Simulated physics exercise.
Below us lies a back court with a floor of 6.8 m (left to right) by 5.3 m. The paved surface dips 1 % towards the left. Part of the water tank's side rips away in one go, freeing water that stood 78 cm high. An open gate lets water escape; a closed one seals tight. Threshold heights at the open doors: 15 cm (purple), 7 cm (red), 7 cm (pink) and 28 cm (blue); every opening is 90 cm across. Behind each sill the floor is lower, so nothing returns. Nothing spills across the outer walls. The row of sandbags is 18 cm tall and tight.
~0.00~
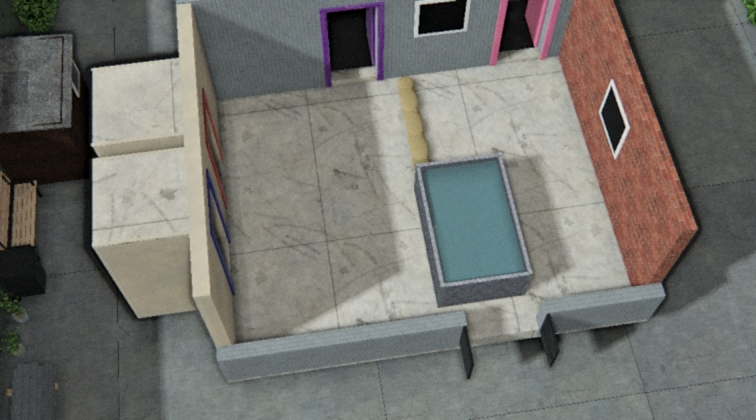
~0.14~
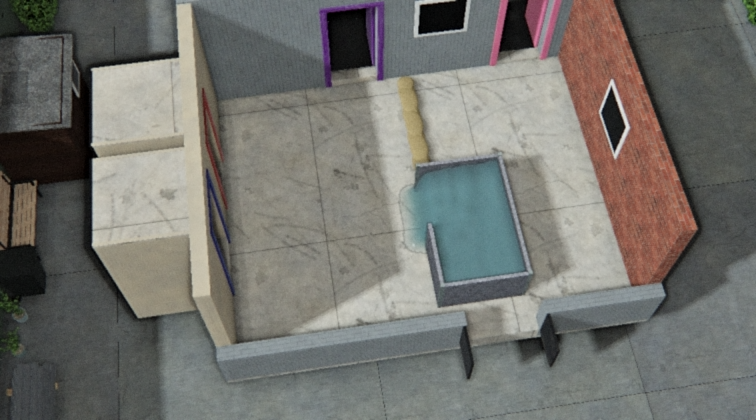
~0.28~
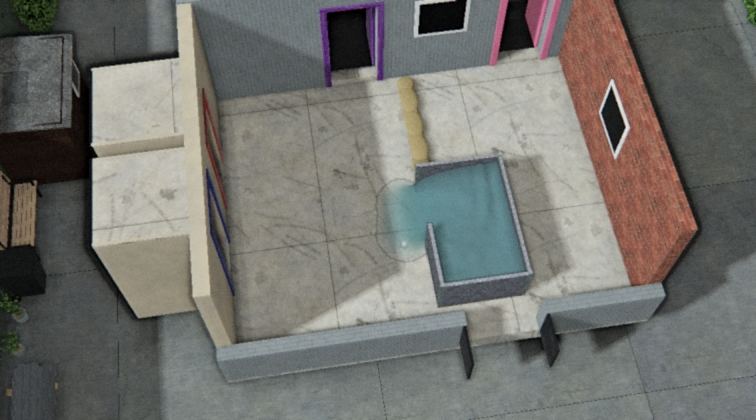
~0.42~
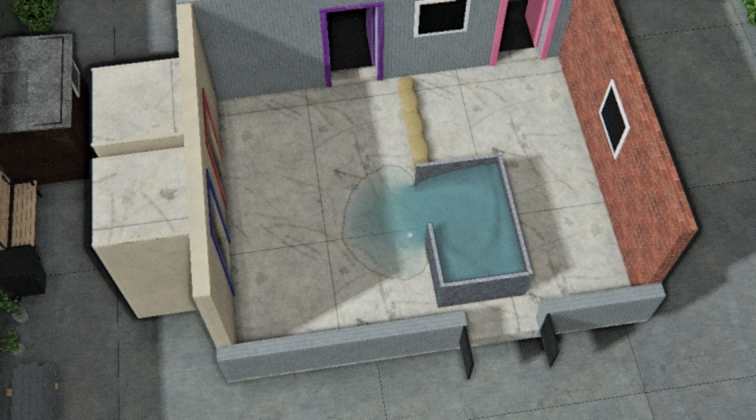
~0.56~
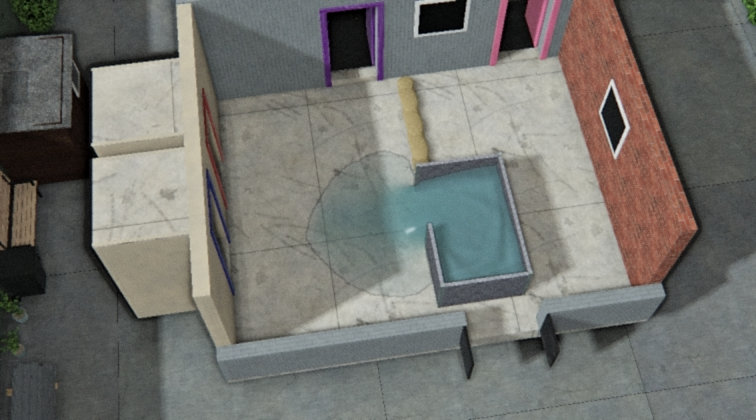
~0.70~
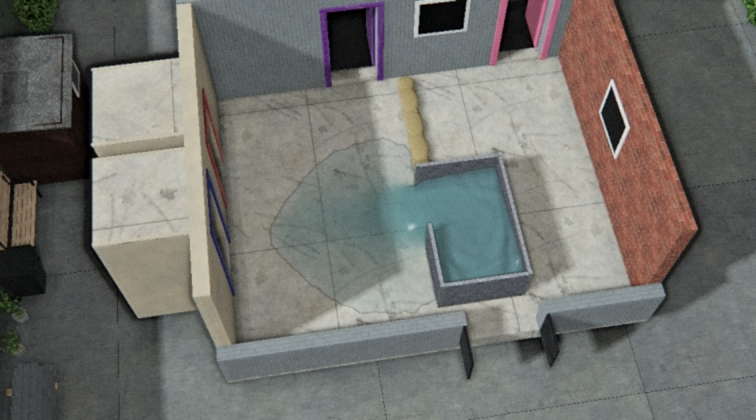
Water pours through a gap in the tank's left side and spreads across the pale courtyard.
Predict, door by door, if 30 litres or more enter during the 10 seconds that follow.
Door by door: At the purple door it does not reach the limit; at the red door it exceeds the limit; at the pink door it keeps below the limit; at the blue door it does not reach the limit.
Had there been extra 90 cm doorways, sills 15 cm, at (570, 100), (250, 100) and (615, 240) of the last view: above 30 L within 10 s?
In turn: Under, above, under.
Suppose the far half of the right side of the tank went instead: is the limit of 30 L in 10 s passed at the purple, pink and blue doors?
Then: Purple under, pink over, blue under.
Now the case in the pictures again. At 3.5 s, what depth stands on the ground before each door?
In cm: Purple 3, red 19, pink 0, blue 22.
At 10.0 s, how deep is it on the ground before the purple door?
About 9.0 cm.
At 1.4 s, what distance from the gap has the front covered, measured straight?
Roughly 4.0 m.
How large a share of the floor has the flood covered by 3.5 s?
About 50 per cent.
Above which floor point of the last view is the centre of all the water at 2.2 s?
At about (370, 227).
After 1.4 s water covers 40 % of the floor and is deepest (34 cm) near (408, 211); purple door not reached, red door 17 cm at the sill, 9 L in, pink door not reached, blue door 28 cm at the sill, 0 L in.
After 2.2 s water covers 45 % of the floor and is deepest (42 cm) near (218, 105); purple door 3 cm at the sill, 0 L in, red door 24 cm at the sill, 91 L in, pink door not reached, blue door 29 cm at the sill, 3 L in.
After 3.5 s water covers 50 % of the floor and is deepest (28 cm) near (218, 105); purple door 3 cm at the sill, 0 L in, red door 19 cm at the sill, 181 L in, pink door not reached, blue door 22 cm at the sill, 4 L in.
After 6.0 s water covers 65 % of the floor and is deepest (16 cm) near (218, 105); purple door 9 cm at the sill, 0 L in, red door 13 cm at the sill, 272 L in, pink door not reached, blue door 14 cm at the sill, 5 L in.
After 10.0 s water covers 70 % of the floor and is deepest (14 cm) near (230, 245); purple door 9 cm at the sill, 0 L in, red door 11 cm at the sill, 330 L in, pink door 1 cm at the sill, 0 L in, blue door 13 cm at the sill, 5 L in.
